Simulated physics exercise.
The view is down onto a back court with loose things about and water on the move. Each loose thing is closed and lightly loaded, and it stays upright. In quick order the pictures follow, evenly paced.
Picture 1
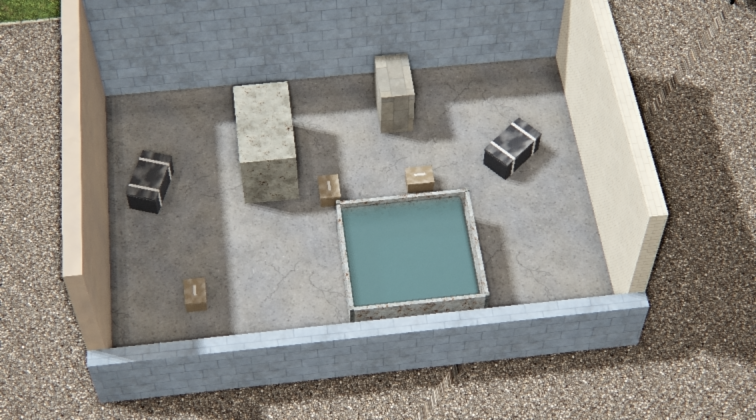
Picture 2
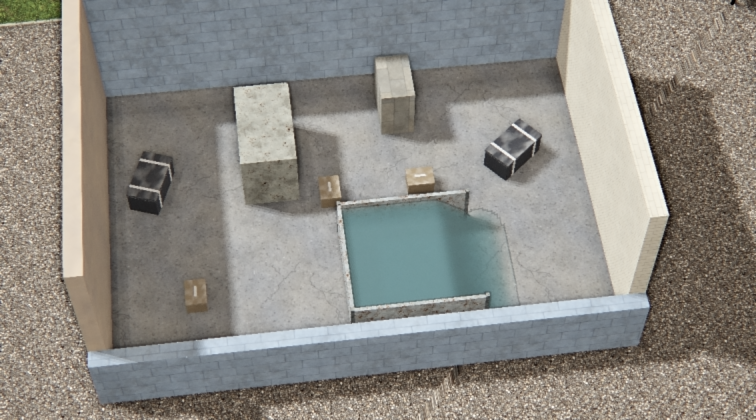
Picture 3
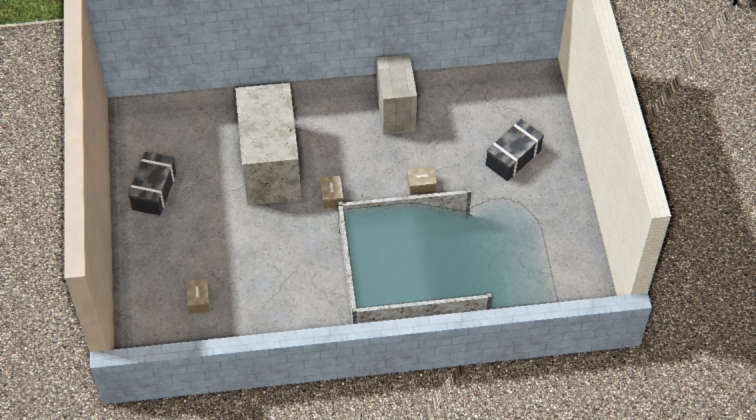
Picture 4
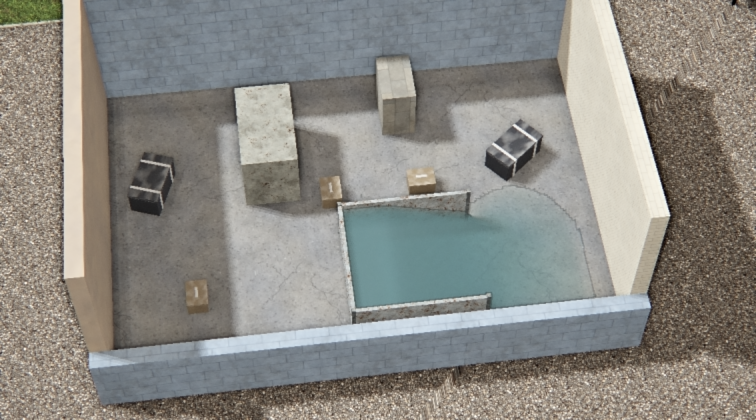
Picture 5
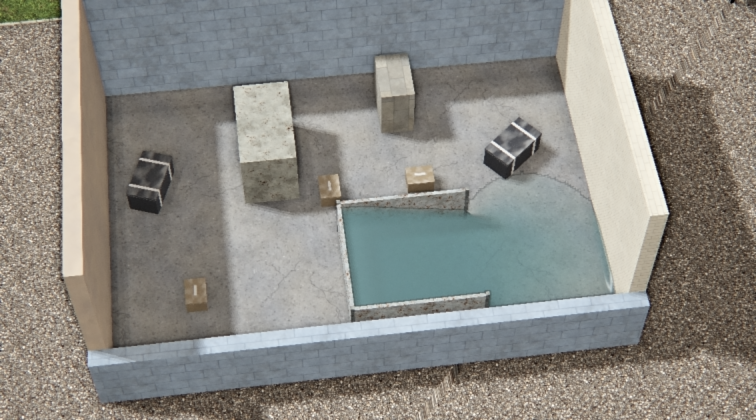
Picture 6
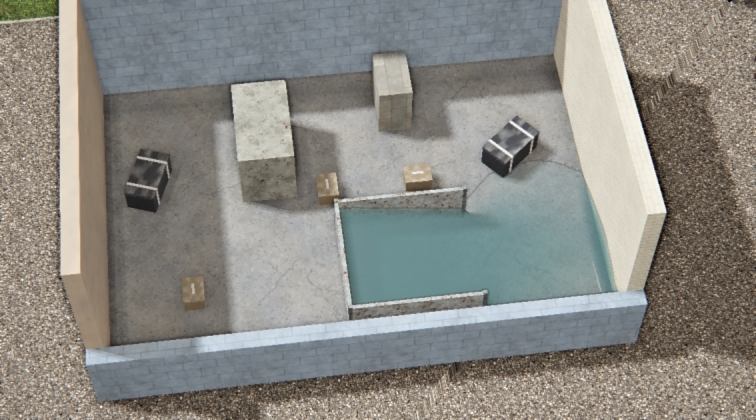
A walled back court with a grey concrete floor, pale blue block walls and cream side walls is seen from high above, with gravel around it. A square tank of teal water sits front and centre, near two pale stone blocks, two black strapped boxes and three small brown boxes. The tank's right side opens and water spreads rightward to the cream wall, while the boxes stay put and the view shifts barely.
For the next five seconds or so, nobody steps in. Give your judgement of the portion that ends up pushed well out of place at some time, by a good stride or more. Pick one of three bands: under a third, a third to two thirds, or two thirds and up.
Under a third.
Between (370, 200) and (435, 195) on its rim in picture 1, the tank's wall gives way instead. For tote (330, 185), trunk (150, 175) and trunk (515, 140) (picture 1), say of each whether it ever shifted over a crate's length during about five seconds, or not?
In that order: Not that far, swept aside, moved that far.
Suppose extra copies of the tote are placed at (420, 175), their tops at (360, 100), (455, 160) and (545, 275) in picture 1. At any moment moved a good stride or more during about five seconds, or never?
Listed in order: Hardly budges, displaced, then displaced.
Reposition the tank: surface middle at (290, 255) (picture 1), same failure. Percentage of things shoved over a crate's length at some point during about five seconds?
Roughly 40 percent of them.
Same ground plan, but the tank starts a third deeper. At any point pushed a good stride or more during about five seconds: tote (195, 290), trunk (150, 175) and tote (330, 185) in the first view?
Well, in sequence: Not carried that far, not carried that far, not carried that far.
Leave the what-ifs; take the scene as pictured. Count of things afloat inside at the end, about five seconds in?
0 of them.
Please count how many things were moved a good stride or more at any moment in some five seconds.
So the number is 1.
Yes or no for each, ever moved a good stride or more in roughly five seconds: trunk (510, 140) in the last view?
Verdict: Yes.
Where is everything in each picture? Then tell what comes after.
In the first frame, a tote at (329, 186), on the bottom; a trunk at (149, 174), on the bottom; 0 of 5 have shifted.
In the second frame, a tote at (329, 187) rests on the ground; a trunk at (149, 175) rests on the ground; 0 of 5 have shifted.
In the third frame, a tote at (331, 188) rests on the ground; a trunk at (151, 176), on the bottom; 0 of 5 have shifted.
In the fourth frame, a tote at (330, 188), on the bottom; a trunk at (150, 176), on the bottom; 0 of 5 have shifted.
In the fifth frame, a tote at (329, 186) rests on the ground; a trunk at (149, 175), on the bottom; 0 of 5 have shifted.
In the sixth frame, a tote at (327, 184), on the bottom; a trunk at (147, 173) rests on the ground; 0 of 5 have shifted.
A moment on, 0 of 5 are well off their spots; 0 afloat.
Next, 0 of 5 are well off their spots; 0 afloat.
Later, 1 of 5 are well off their spots; 1 afloat.
In the end, 1 of 5 are well off their spots, and 1 have been at some point; 0 afloat.
